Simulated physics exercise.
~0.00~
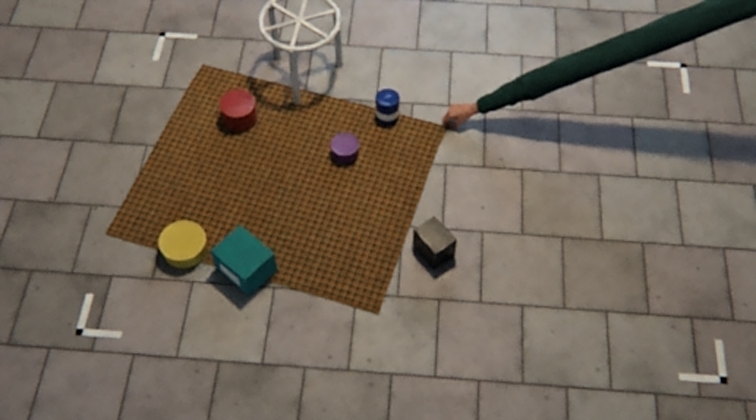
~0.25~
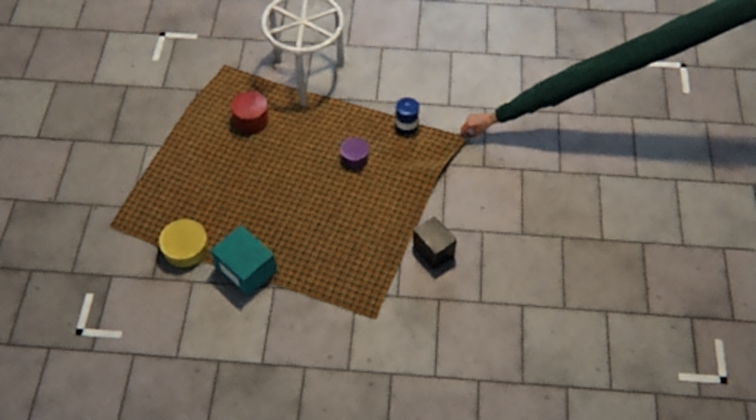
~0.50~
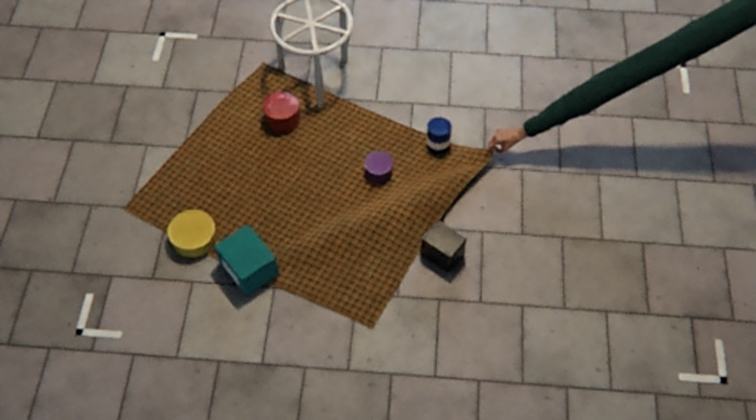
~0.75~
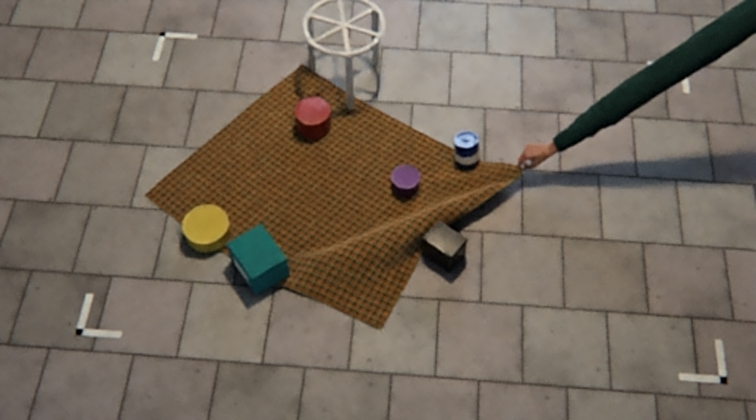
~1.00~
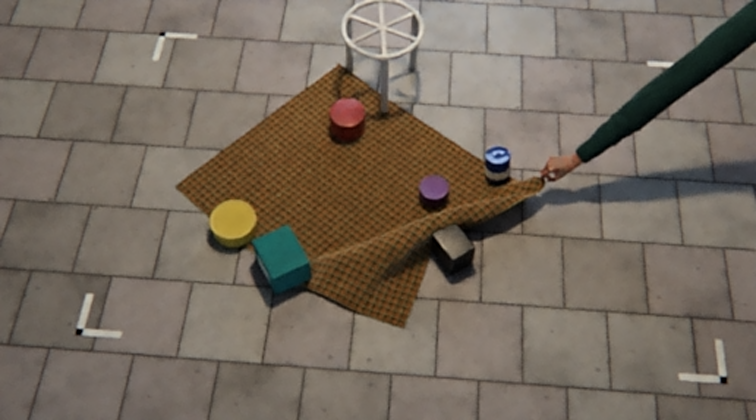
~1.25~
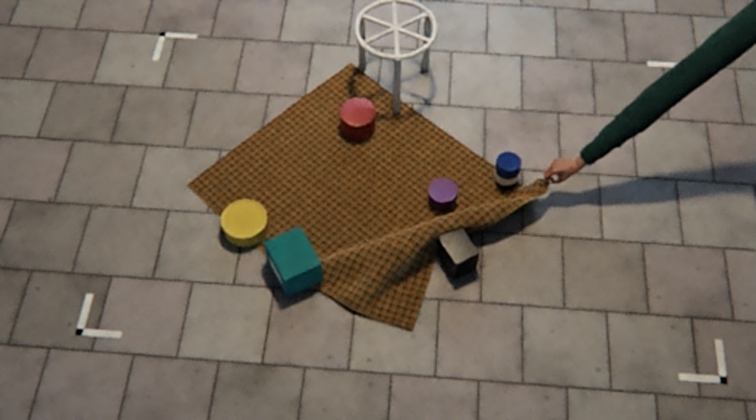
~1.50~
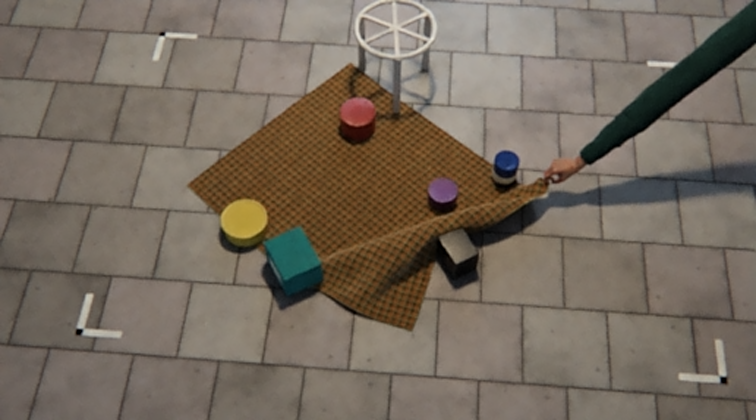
A brown checked mat lies on grey paving with a red tub, a purple bin, a blue pot, a yellow bin and a teal box on it, and a white stool at its top edge. A hand on a green-sleeved arm grips the upper right corner and pulls it right and downward. The tub, purple bin and pot ride along, and a fold spreads across the cloth toward the teal box. The stool, yellow bin and teal box shift right too, as the mat meets the dark crate. Finally everything rests well to the right, the mat still creased and held.
